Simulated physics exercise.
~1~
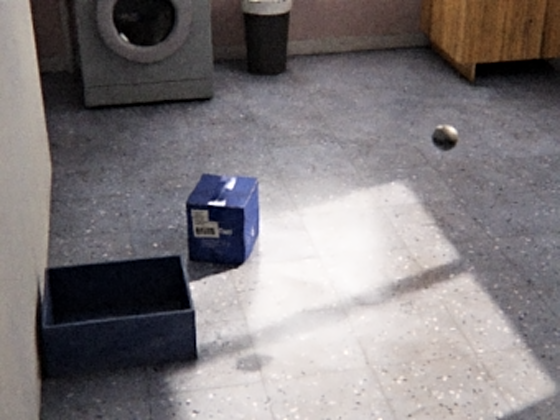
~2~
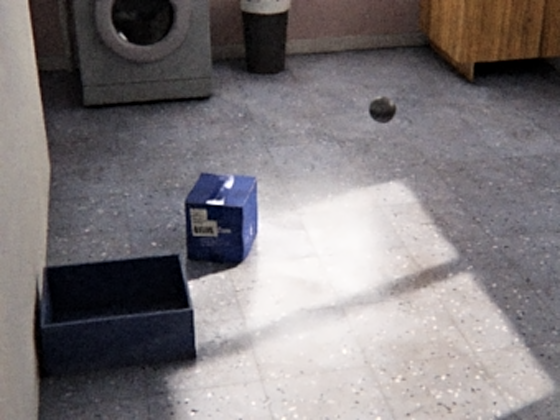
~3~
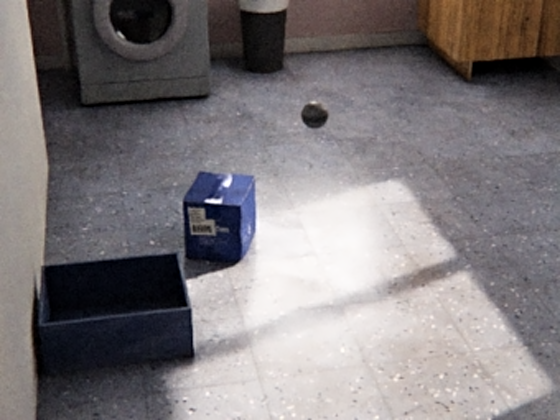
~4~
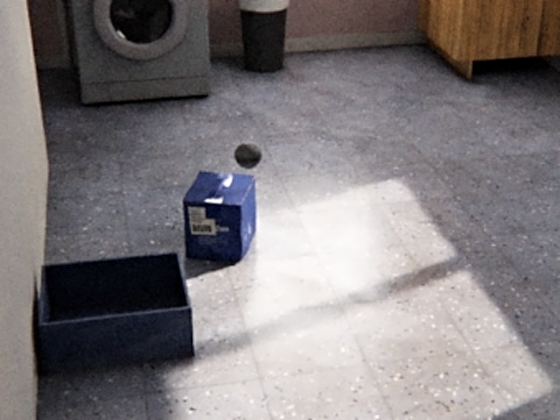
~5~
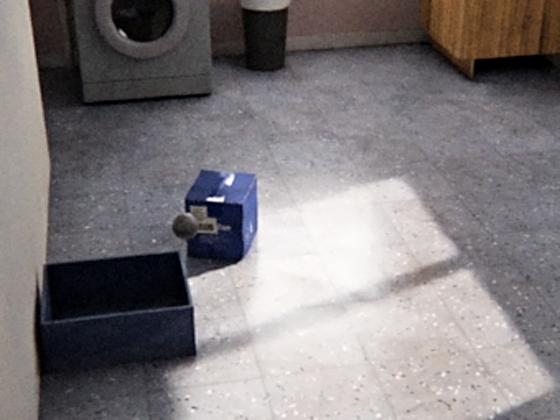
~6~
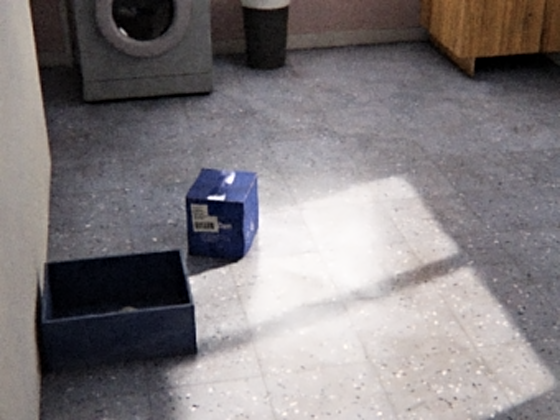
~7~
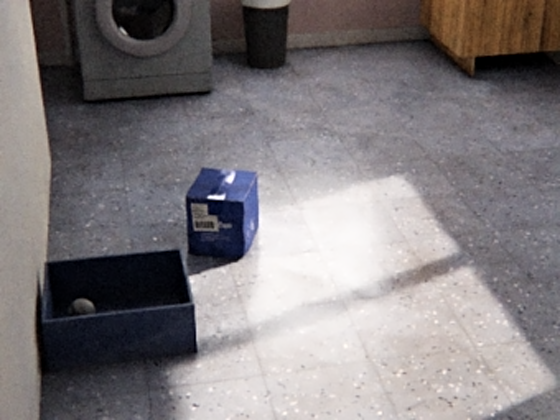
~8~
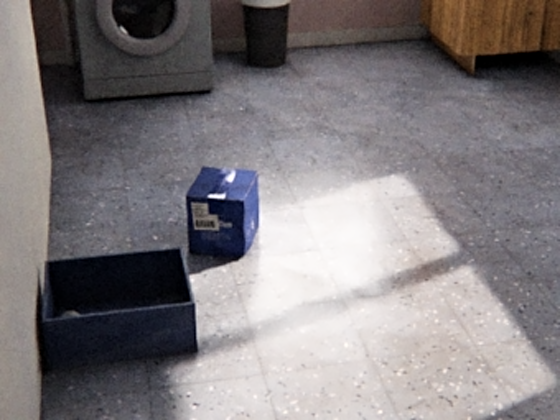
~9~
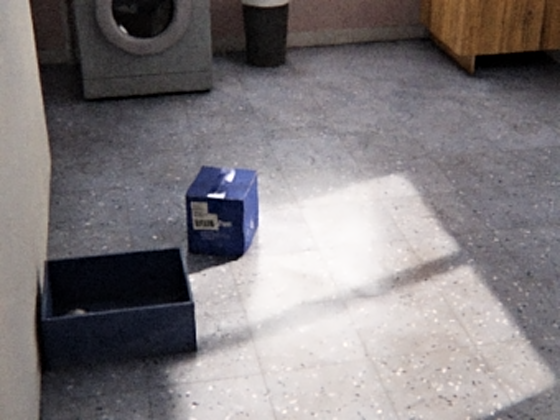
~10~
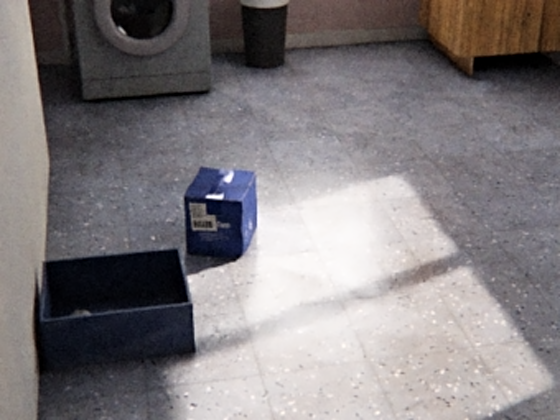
A small grey ball hangs in the air at the upper right of a room with a speckled tiled floor, seen from above by a slightly swaying camera. A washing machine and a bin stand at the back, a wooden cabinet at the right, and a taped blue parcel sits near an open dark blue box by the left wall. The ball sails left, rises slightly, then curves down past the parcel, which stays put. It drops into the open box, pops briefly into view near its left side, and settles low inside, barely visible.
